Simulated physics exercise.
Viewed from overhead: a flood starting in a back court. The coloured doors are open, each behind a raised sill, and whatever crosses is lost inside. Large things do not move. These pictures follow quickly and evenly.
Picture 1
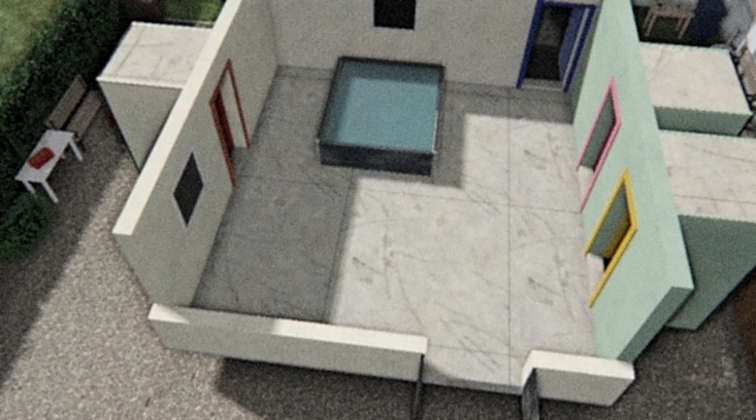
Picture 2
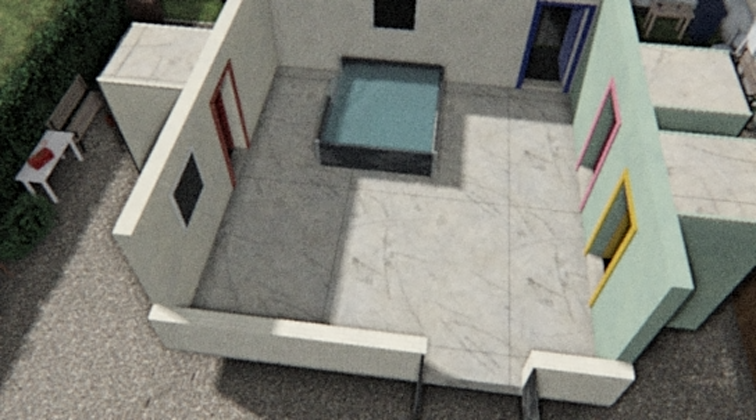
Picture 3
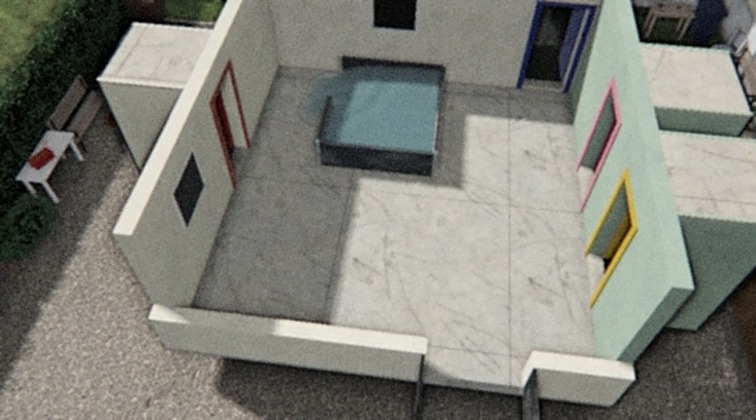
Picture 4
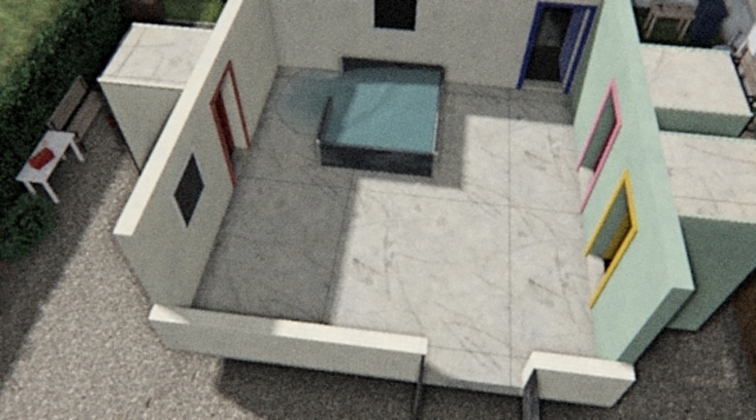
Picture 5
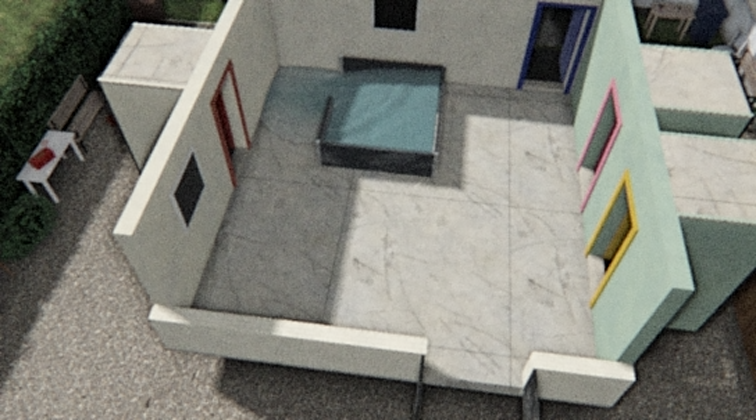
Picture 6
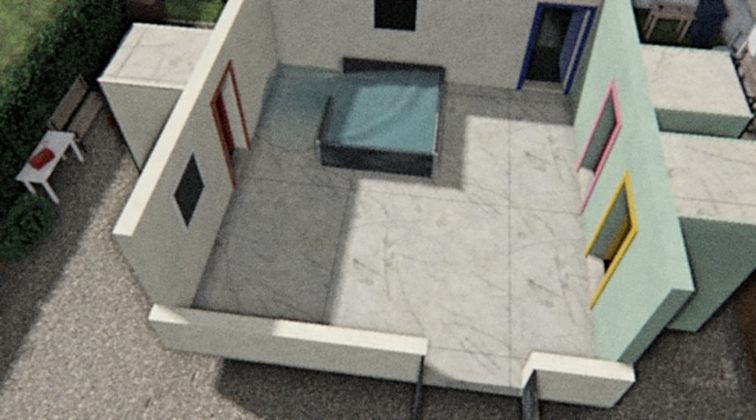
A walled courtyard with a pale marble-like floor is seen from high overhead, with gravel outside and a hedge and small white table at left. A dark-sided tank of blue-green water sits near the back wall, with openings trimmed in red at left, blue at back right, and pink and yellow at right. The tank's left side opens and water pours out, spreading thinly leftward across the floor to the left wall, while the camera stays still.
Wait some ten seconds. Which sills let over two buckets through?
At the end, the blue door will be at or under the cap; the pink door will be at or under the cap; the yellow door will be at or under the cap; the red door will be over the cap.
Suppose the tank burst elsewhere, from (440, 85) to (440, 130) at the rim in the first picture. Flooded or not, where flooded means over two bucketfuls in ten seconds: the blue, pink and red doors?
Result per door - blue: Beyond the limit; pink: Beyond the limit; red: Within bounds.
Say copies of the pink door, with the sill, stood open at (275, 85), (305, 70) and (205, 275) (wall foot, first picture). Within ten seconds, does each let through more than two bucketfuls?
In order: Exceeds it, exceeds it, falls short.
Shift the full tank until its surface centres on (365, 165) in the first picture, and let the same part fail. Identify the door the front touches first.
That's the red one.
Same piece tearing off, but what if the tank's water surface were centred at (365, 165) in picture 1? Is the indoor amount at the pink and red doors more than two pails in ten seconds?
Short version: Pink ends up below, red ends up above.
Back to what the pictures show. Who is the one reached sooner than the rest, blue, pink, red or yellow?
The red door, I reckon.
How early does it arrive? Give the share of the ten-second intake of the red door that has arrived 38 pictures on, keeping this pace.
About 80 %.
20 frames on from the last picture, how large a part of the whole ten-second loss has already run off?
It would be around 10 %.
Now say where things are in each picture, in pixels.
In the first picture, still water in the tank at (384, 104).
In the second picture, the front is at a hidden place, out from the gap at (337, 93).
In the third picture, water pours out at (338, 94) and has run to (309, 121).
In the fourth picture, the front is at (280, 110), out from the gap at (338, 95).
In the fifth picture, the front is at (261, 116), out from the gap at (338, 95).
In the sixth picture, the front is at (256, 130), out from the gap at (338, 95).
A moment on, water covers 10 % of the floor; the blue door not reached, the pink door not reached, the yellow door not reached, the red door wet at the sill, nothing in.
Next, water covers 15 % of the floor; the blue door not reached, the pink door not reached, the yellow door not reached, the red door wet at the sill, nothing in.
Then, water covers 40 % of the floor; the blue door not reached, the pink door not reached, the yellow door not reached, the red door under two buckets in.
Later, water covers 65 % of the floor; the blue door wet at the sill, nothing in, the pink door wet at the sill, nothing in, the yellow door not reached, the red door over two buckets in.
In the end, water covers 90 % of the floor; the blue door wet at the sill, nothing in, the pink door wet at the sill, nothing in, the yellow door wet at the sill, nothing in, the red door over two buckets in.
